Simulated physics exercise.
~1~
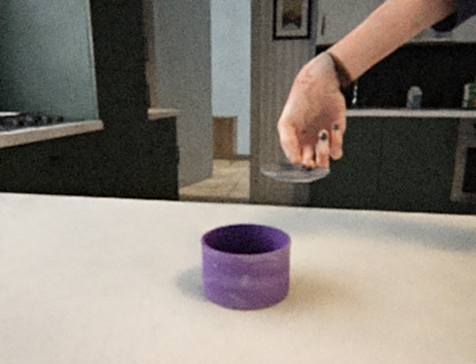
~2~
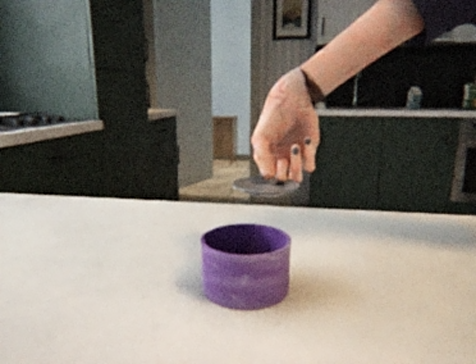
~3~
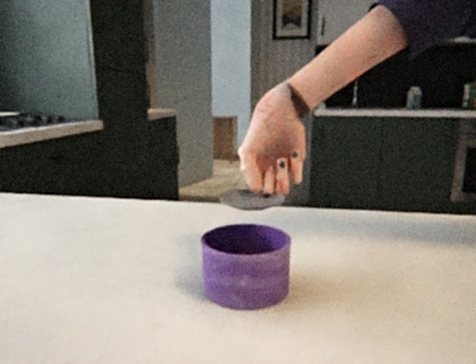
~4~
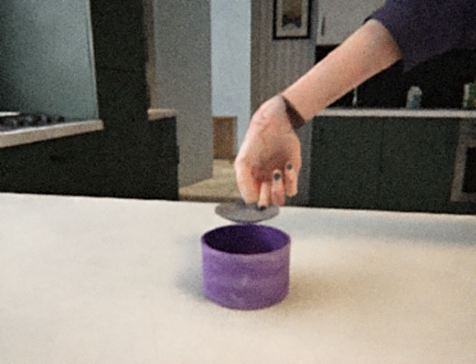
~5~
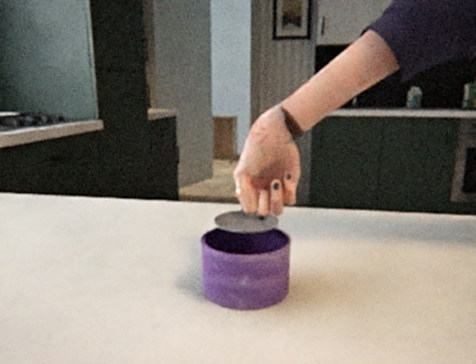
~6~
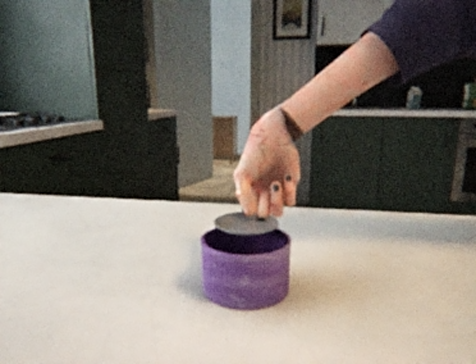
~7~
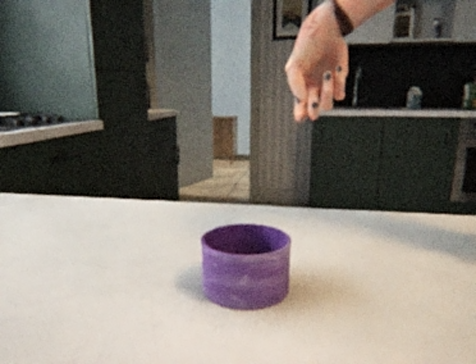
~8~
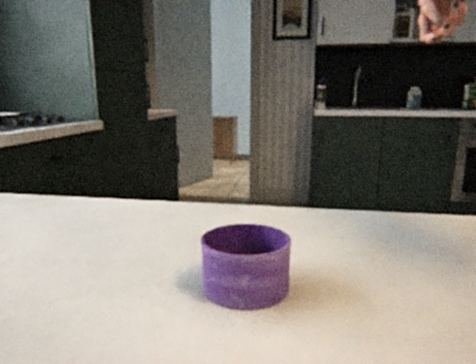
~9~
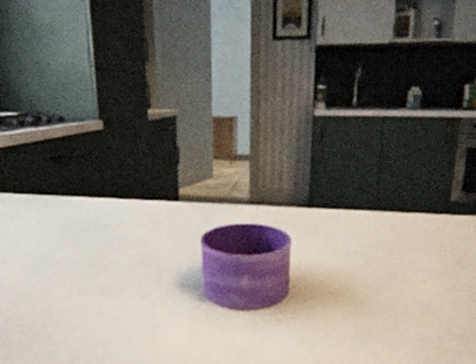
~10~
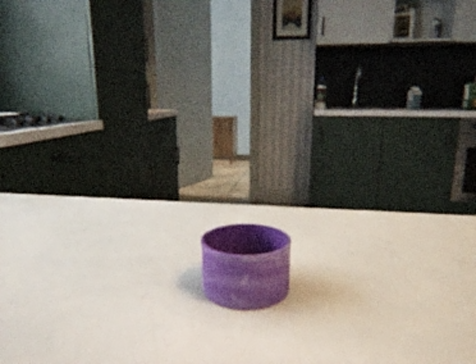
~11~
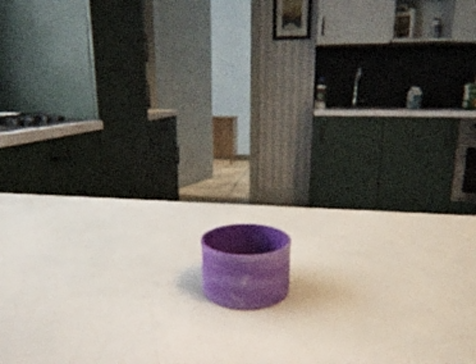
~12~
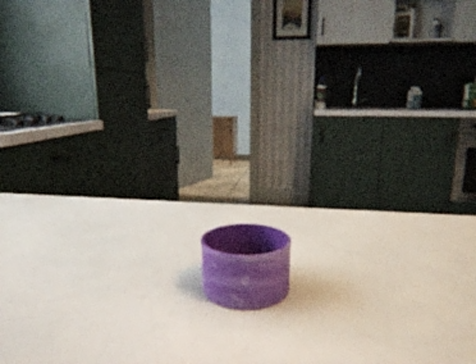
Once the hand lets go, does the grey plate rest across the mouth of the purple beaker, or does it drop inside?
The grey plate drops inside the purple beaker, slipping past the rim and leaving the mouth uncovered.
